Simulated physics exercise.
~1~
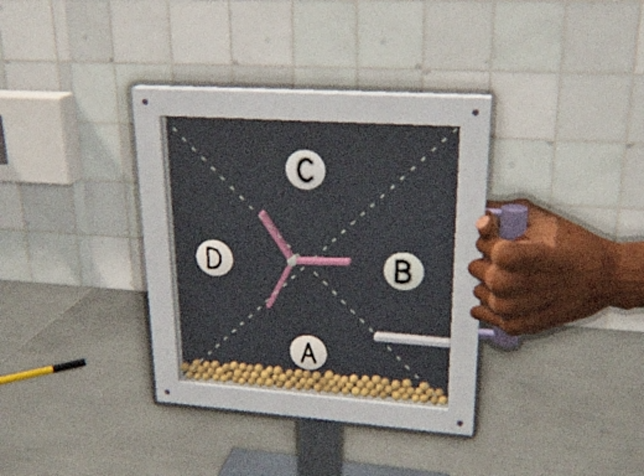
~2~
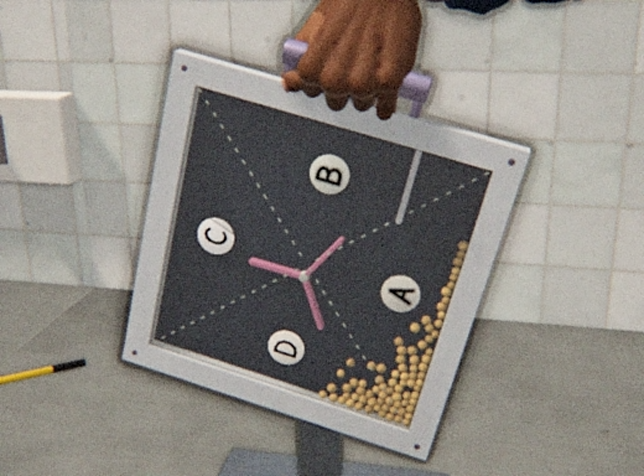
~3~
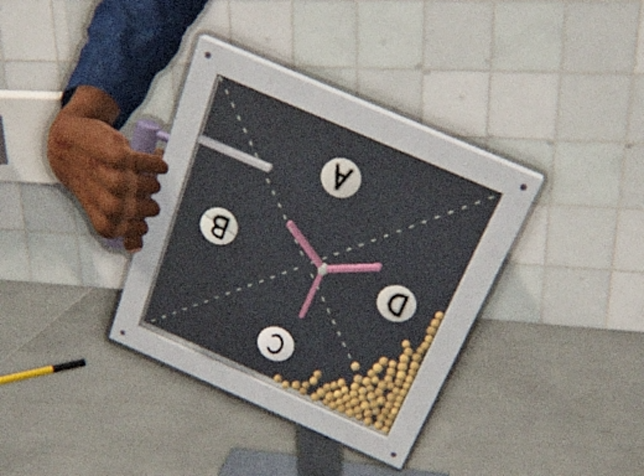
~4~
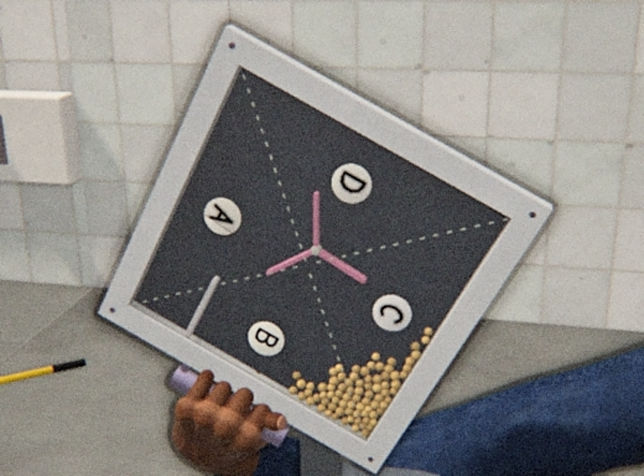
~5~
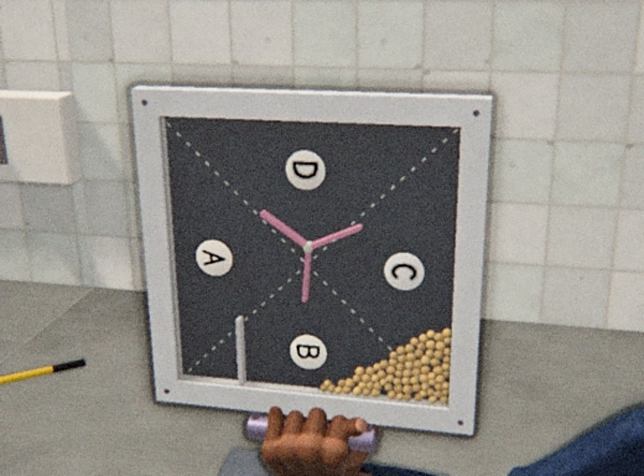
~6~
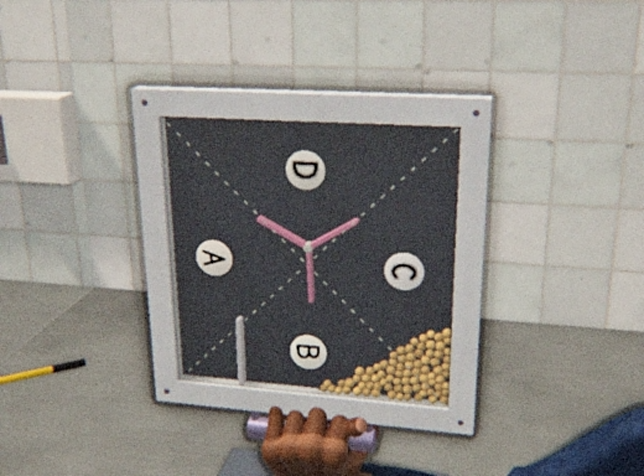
Wooden beads tumbling inside a square box as a hand turns it anticlockwise, finally resting heaped in the lower right corner.
